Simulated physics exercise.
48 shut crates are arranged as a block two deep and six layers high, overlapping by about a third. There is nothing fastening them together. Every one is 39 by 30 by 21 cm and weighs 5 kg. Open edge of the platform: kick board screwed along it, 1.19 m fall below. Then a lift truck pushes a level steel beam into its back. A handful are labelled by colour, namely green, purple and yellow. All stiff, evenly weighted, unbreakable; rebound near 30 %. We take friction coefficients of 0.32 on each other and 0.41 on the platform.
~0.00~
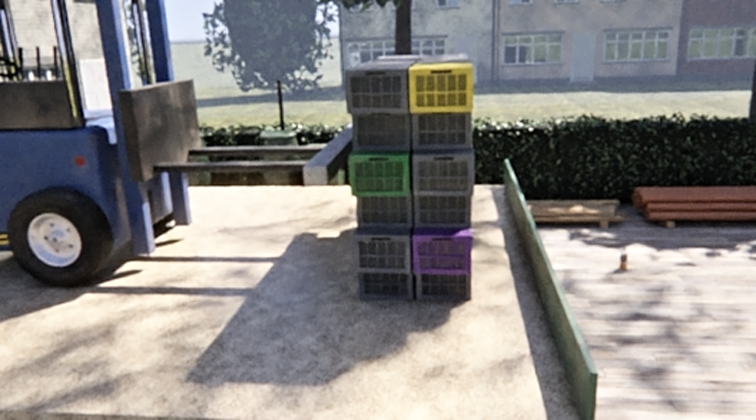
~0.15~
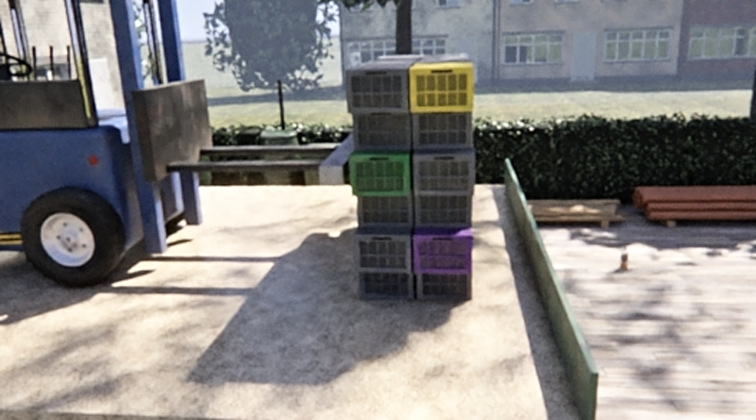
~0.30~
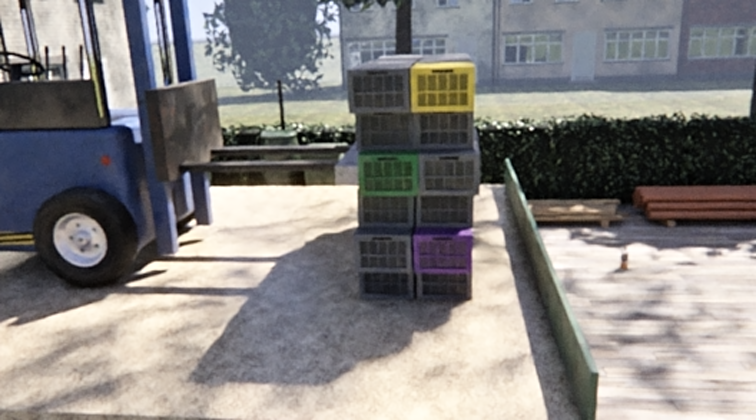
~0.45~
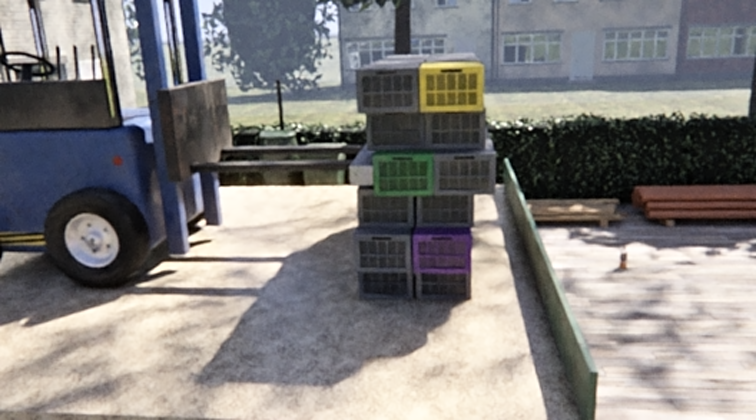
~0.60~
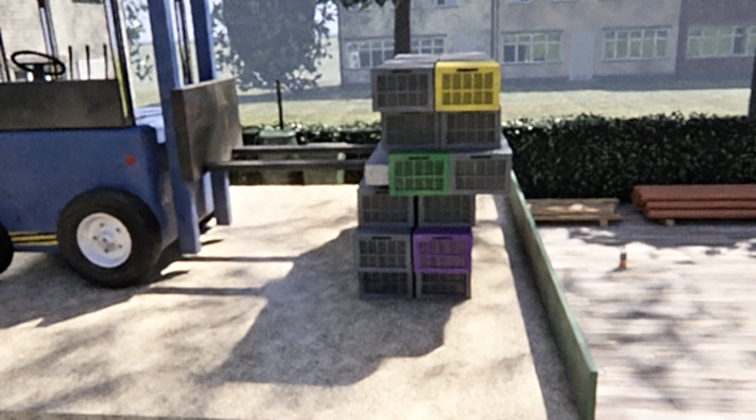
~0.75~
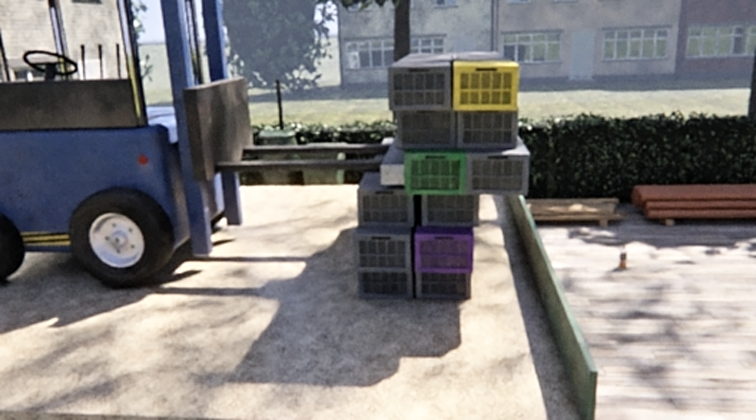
Blue forklift rolling right, pushing a beam into a stack of crates, shifting the green layer and then the yellow-marked top rightward.
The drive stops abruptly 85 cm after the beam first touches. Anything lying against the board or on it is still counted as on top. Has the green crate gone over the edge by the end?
Yes.
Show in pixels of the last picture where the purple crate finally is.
In the final picture its centre lies roughly at (513, 266).
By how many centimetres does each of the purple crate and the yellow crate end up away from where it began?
Roughly purple 40, yellow 340.
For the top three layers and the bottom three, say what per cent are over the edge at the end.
That's 100% up top and 0% at the bottom.
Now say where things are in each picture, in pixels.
In the first frame (each place is the centre of the face we see best), beam (317, 176) 12 cm from the stack; green crate (379, 176); purple crate (442, 255); yellow crate (441, 90); all in place.
In the second frame, beam (333, 176) 37 mm from the stack; green crate (380, 176).
In the third frame, beam (349, 176) 42 mm in; green crate (388, 176) moved 43 mm; 9 have shifted.
In the fourth frame, beam (363, 176) 12 cm in; green crate (403, 176) moved 12 cm; yellow crate (451, 89) moved 48 mm; 25 have shifted.
In the fifth frame, beam (379, 175) 20 cm in; green crate (419, 175) moved 20 cm; yellow crate (467, 88) moved 13 cm; 28 have shifted.
In the sixth frame, beam (395, 175) 28 cm in; green crate (435, 174) moved 28 cm; yellow crate (486, 88) moved 21 cm; purple crate (444, 254); 29 have shifted.
By 1.10 s, none of the 48 crates over the edge, 36 disturbed; green crate tilted 14°; yellow crate tilted 22°, 8 cm lower.
By 1.54 s, 1 of the 48 crates over the edge; green crate tilted 44°, 11 cm lower; yellow crate on its side.
By 2.12 s, 24 of the 48 crates over the edge; green crate on its side; yellow crate upside down.
When it is over (2.7 s), 24 of the 48 crates over the edge; green crate 1.81 m lower; yellow crate upside down; purple crate tilted 73°, 14 cm lower.
